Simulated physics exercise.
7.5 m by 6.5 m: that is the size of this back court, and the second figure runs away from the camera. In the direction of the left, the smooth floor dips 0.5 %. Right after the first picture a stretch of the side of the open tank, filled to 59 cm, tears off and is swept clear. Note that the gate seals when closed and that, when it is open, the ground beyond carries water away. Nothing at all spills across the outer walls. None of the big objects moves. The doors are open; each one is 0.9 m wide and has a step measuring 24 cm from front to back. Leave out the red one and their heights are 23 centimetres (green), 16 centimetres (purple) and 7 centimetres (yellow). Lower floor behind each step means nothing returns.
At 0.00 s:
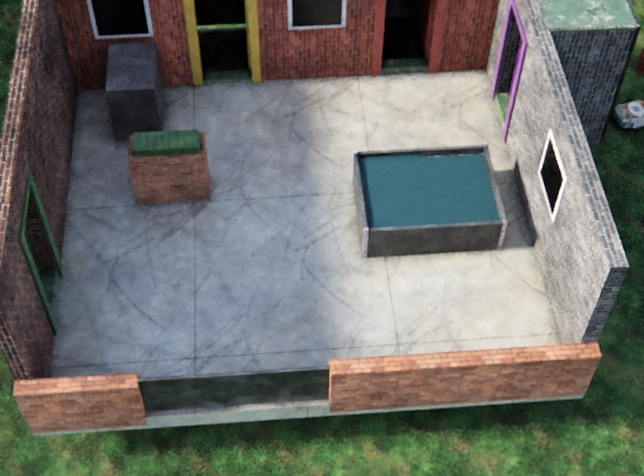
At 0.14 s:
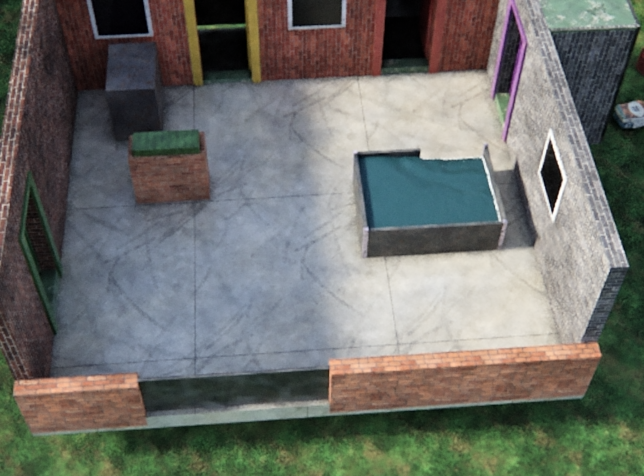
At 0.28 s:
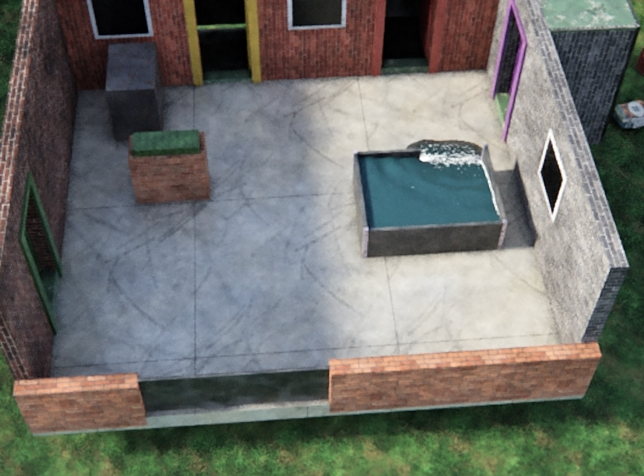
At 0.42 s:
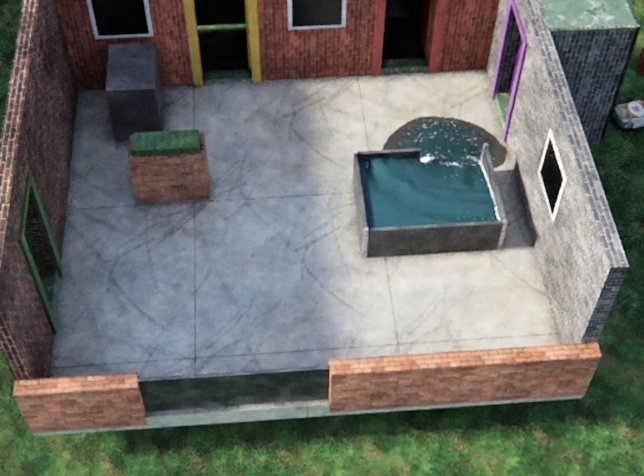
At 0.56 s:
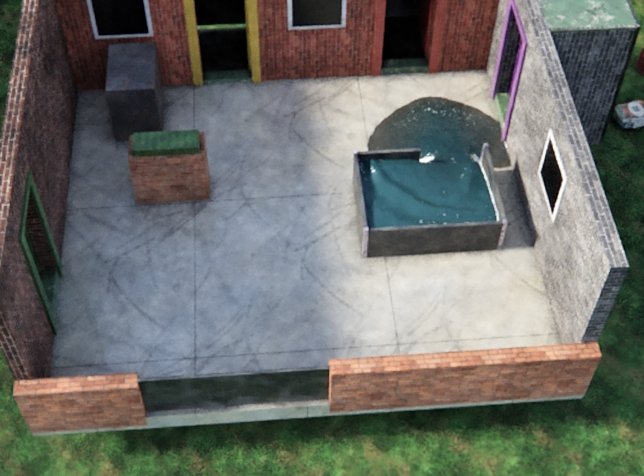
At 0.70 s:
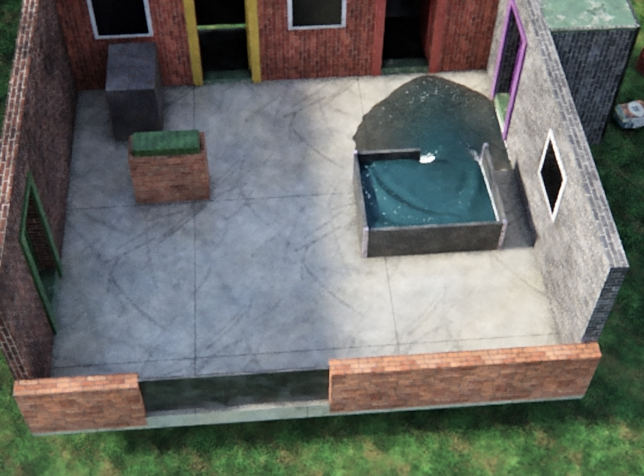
At the start, still water fills an open tank on the right side of a walled court with a smooth floor. A stretch of the tank's far side breaks away, and water pours out behind it, spreading in a widening dark, rounded pool toward the back wall while the level in the tank drops slightly.
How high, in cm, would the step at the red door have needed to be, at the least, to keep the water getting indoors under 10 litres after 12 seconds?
About 24 cm.
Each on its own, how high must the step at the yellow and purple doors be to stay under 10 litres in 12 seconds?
About 6.5 cm at yellow and about 18 cm at purple.
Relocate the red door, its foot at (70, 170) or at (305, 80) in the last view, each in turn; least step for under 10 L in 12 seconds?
In turn: About 11.0 cm, about 7.0 cm.
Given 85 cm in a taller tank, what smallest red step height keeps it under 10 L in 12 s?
In that case, roughly 36 cm.
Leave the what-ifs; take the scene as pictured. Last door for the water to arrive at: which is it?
That would be the green door.
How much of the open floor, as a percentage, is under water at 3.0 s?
Some 20 in a hundred.
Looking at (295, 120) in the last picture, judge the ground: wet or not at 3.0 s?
At that moment it's submerged.
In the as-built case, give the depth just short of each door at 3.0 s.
Centimetres: Green = 0, red = 20, purple = 20, yellow = 4.
After 1.4 s water covers 15 % of the floor, deepest (46 cm) near (483, 76); 19 cm at the red door, 14 litres in over its 14 cm step.
After 3.0 s water covers 20 % of the floor, deepest (25 cm) near (463, 77); 20 cm at the red door, 87 litres in over its 14 cm step.
After 12.0 s water covers 90 % of the floor, deepest (9 cm) near (156, 175); 5 cm at the red door, 108 litres in over its 14 cm step.
At the red door as built, the water arrived by 0.8 s and peaked near 27 cm at 2.0 s.
Run again over the same 12 s with other heights there, 28 litres in over 20.5 cm, 2 litres over 27.5 cm. The limit of 10 litres is kept from about 24 cm up.
